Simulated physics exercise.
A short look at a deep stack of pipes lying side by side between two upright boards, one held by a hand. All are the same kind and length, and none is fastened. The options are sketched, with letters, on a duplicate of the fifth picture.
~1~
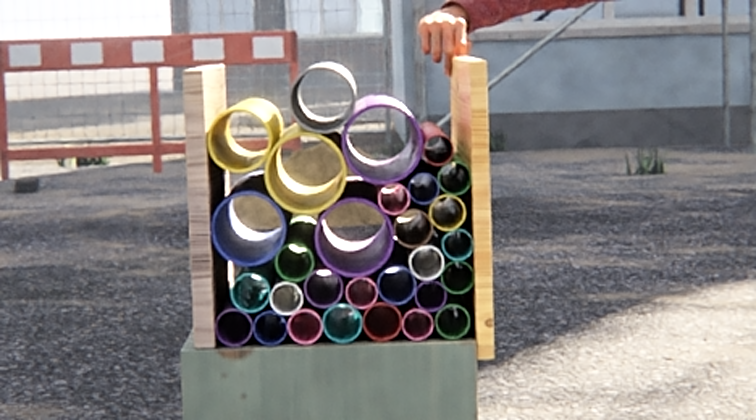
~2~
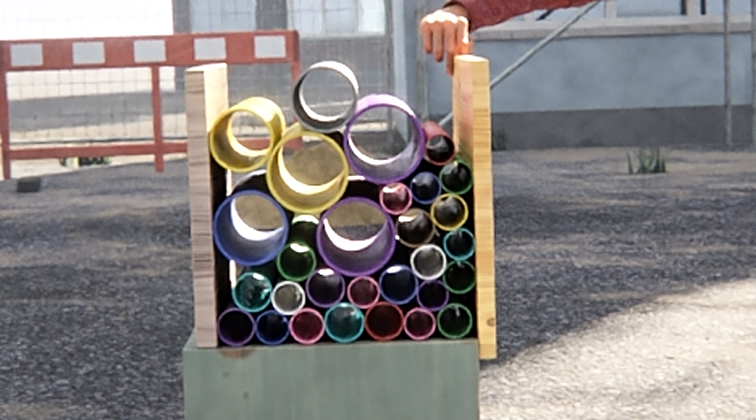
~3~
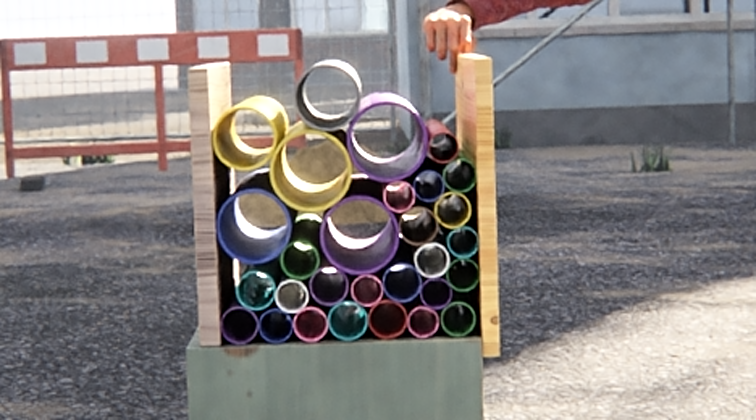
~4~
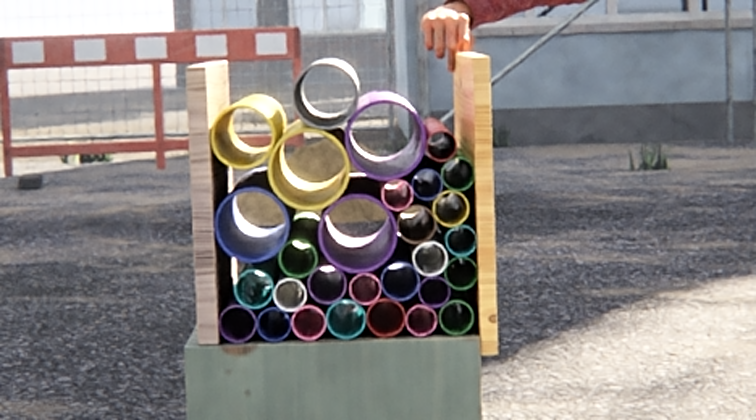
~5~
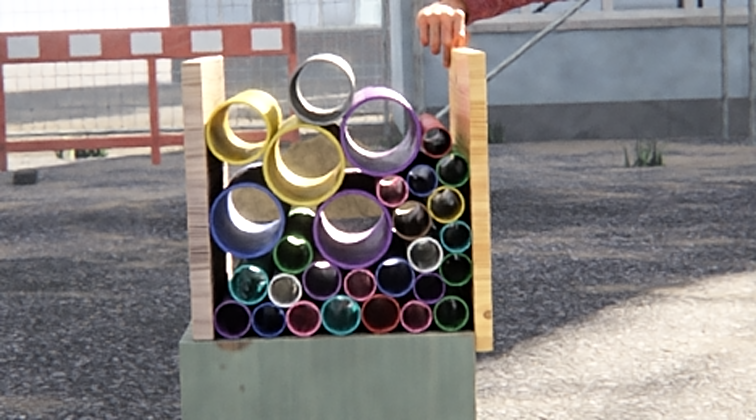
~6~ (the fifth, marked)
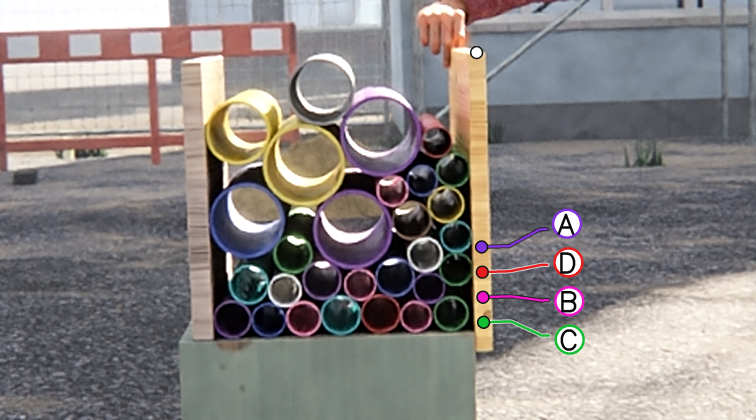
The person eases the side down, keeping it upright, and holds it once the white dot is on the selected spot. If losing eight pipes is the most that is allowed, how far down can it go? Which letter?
The answer is mark D.
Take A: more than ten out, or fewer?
At A, fewer than ten.
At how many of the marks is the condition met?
Two of them.
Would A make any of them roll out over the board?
Yes, at A.
On the copy, A at (482, 247); B at (483, 297); C at (484, 322); D at (482, 272); the white dot at (477, 52).
On D. First, top of the board (470, 150).
Then, top of the board (473, 255).
Finally, top of the board (473, 271), eight out over the board.
By contrast, A two out over the board; B more than eight out over the board; C more than eight out over the board.
